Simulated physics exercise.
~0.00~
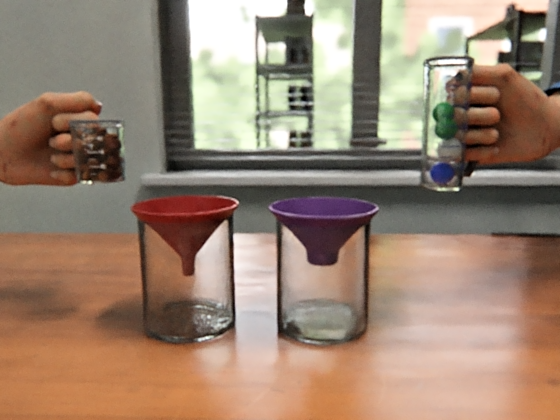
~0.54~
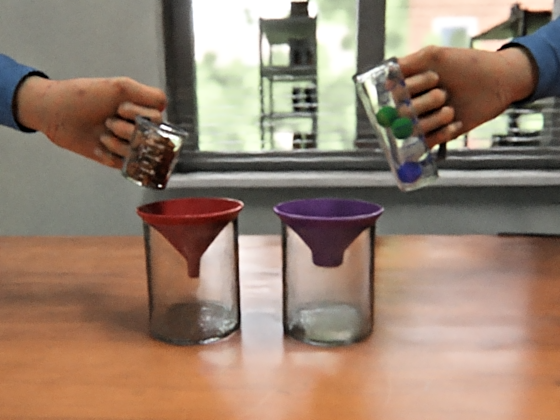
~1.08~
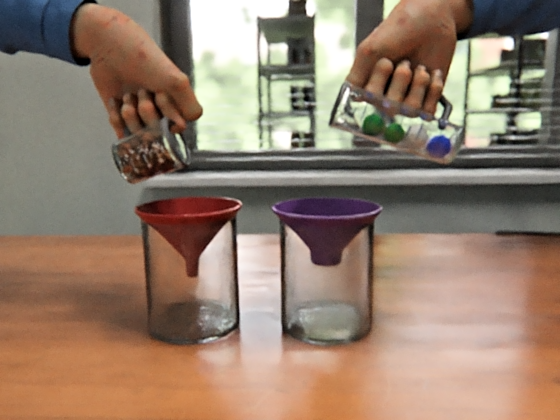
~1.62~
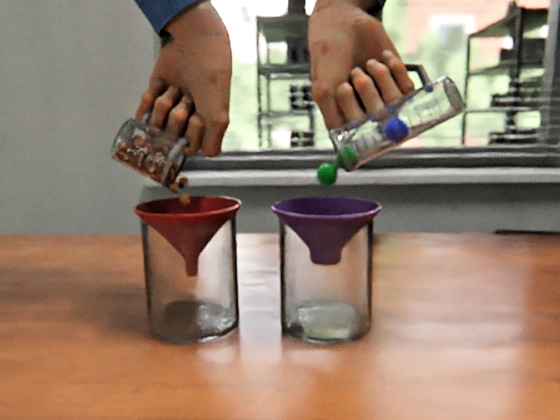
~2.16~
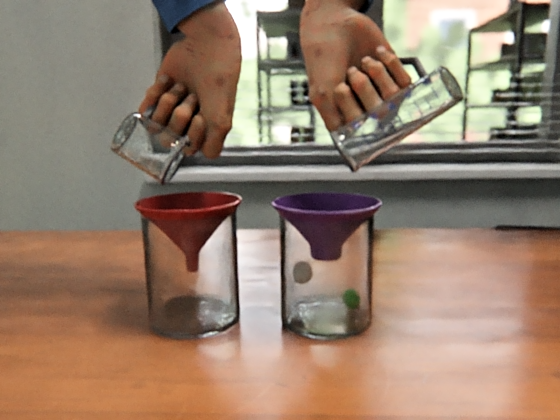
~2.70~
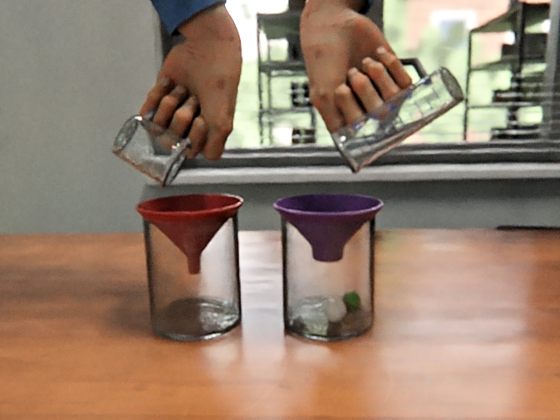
Two hands tip small glass cups over a pair of clear jars on an orange-brown wooden table, seen from the front in a slightly swaying view with a window behind. A red funnel sits in the left jar and a purple one in the right. The left cup holds small brown pieces, the right one larger balls, some green and blue. Both cups tilt onto their sides, then pour into the funnels. Once they are empty, the brown pieces stay stuck in the red funnel, while about half the balls rest in the right jar and the others remain in the purple funnel.
